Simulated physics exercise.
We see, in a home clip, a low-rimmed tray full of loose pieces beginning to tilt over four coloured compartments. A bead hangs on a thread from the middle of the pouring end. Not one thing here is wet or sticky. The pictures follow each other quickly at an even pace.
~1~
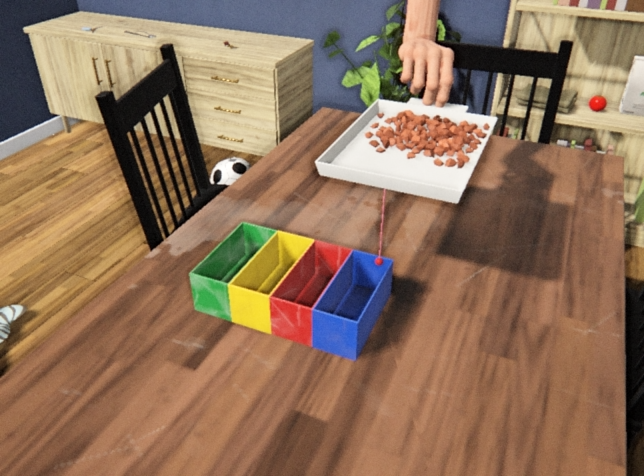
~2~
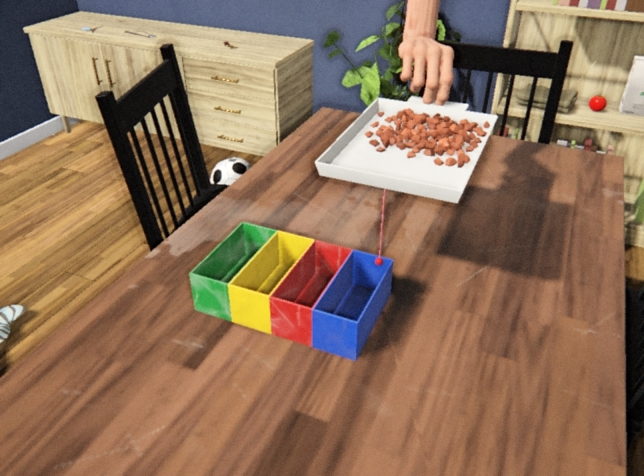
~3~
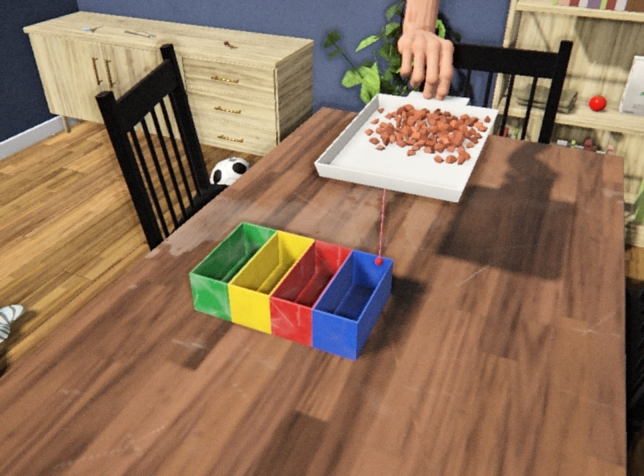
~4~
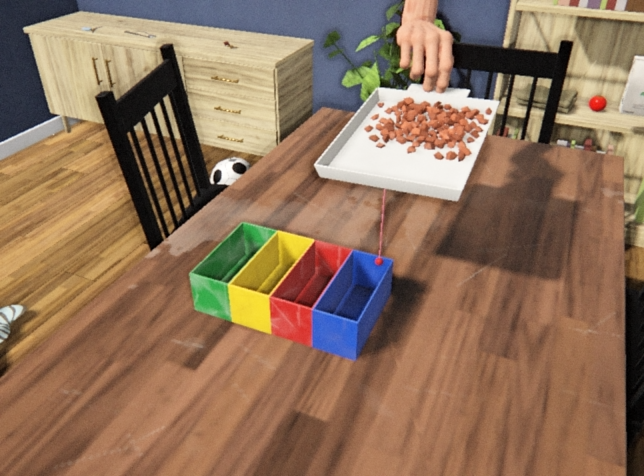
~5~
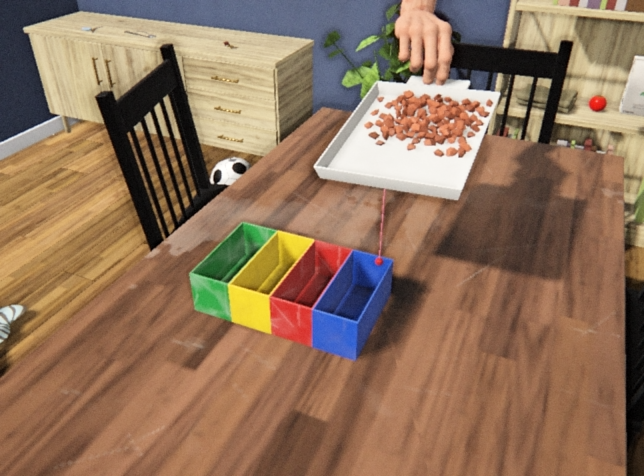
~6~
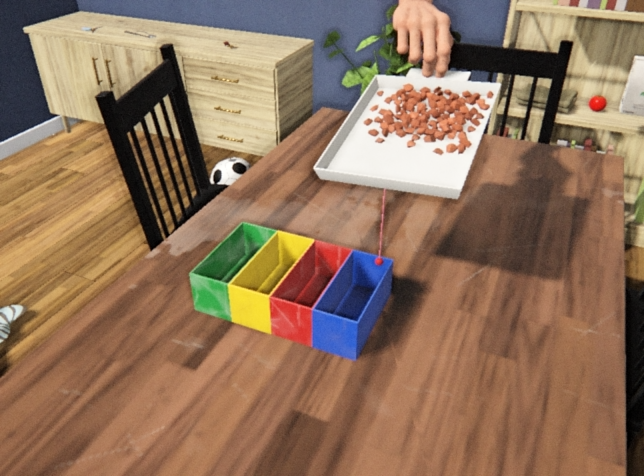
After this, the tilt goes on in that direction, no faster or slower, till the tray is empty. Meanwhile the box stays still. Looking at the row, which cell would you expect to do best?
I would expect the red cell to do best.
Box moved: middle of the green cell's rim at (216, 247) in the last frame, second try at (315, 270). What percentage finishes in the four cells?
Some 90 percent, followed by some 90 percent.
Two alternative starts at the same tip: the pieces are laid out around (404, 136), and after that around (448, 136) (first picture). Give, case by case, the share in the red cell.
60 per cent for the first try, 50 per cent for the second.
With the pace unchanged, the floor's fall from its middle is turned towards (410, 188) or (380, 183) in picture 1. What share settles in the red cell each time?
First heading 0 %, second heading 30 %.
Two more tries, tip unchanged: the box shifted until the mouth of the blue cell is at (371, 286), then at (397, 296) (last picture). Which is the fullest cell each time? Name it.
Red first, the yellow one second.
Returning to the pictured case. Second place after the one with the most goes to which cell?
The blue cell.
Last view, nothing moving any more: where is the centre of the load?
(322, 310).
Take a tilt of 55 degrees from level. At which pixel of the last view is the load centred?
Somewhere about (358, 162).
Soon, tray tipped steeply; nearly all on the tray; a stray few in the red cell; a small part falling or outside the box.
A while on, tray tipped right over; about a third on the tray; about a quarter in the red cell; a small part in the blue cell; a small part in the yellow cell; a small part falling or outside the box.
Towards the end, tray tipped past a quarter turn; about half in the red cell; about a third in the blue cell; a small part in the yellow cell; a small part falling or outside the box.
Finally, tray tipped past a quarter turn; about half in the red cell; about a third in the blue cell; a small part in the yellow cell; none in the green cell; a small part outside the box.
